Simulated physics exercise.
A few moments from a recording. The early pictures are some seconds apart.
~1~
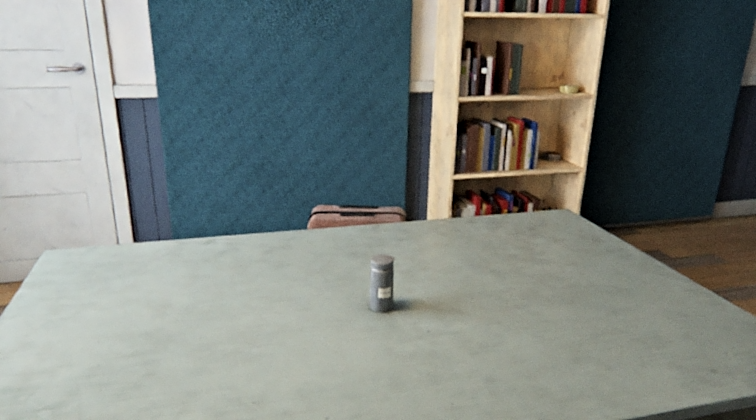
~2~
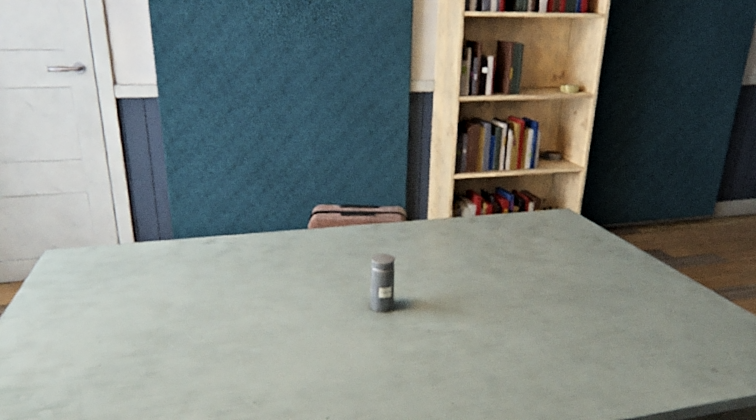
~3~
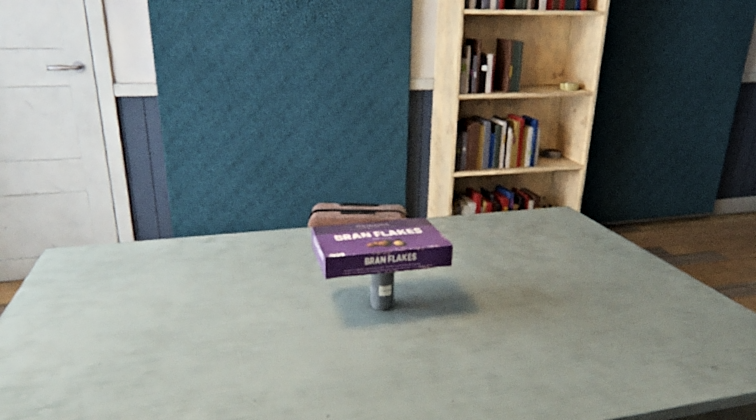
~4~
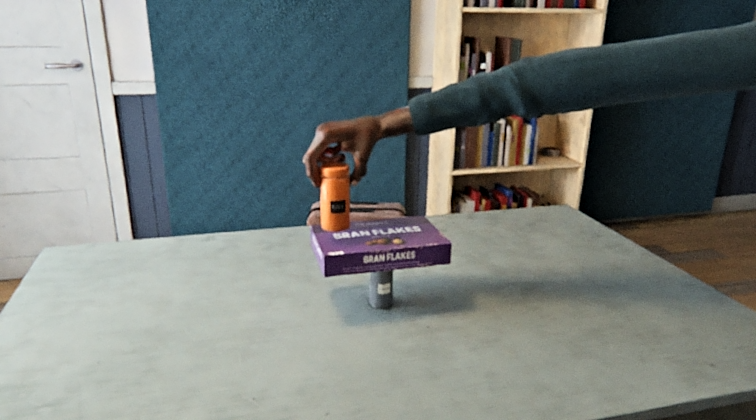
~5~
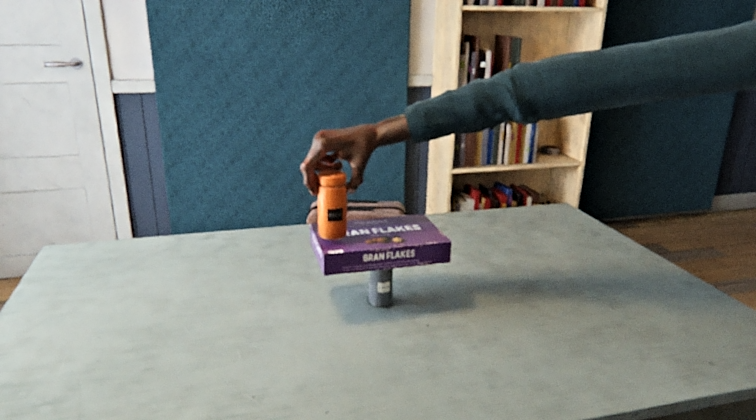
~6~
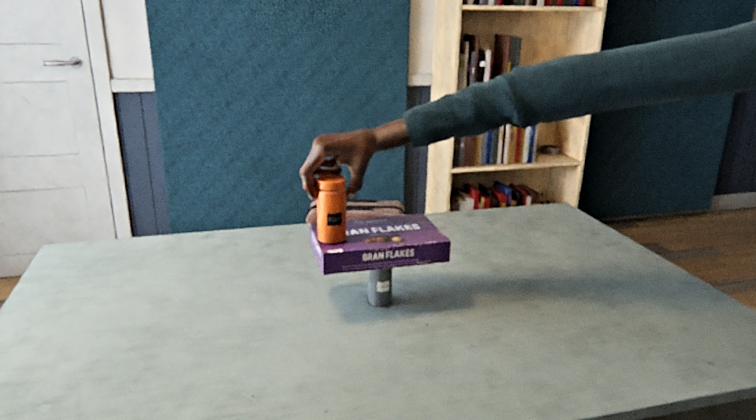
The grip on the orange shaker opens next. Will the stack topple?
Yes - I predict it will be unstable.
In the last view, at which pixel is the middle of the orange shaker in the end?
I'd say around (281, 311) in the last view.
Then, 0.40 s after the last picture, orange shaker now fallen; purple packet tipped 56° from how it was.
Then, 0.50 s after the last picture, purple packet on its side.
Then, 1.00 s after the last picture, purple packet now fallen.
At rest, fallen, orange shaker and purple packet; grey shaker in place. Seen from the same camera at the end, orange shaker near (281, 310). The stack gives way.
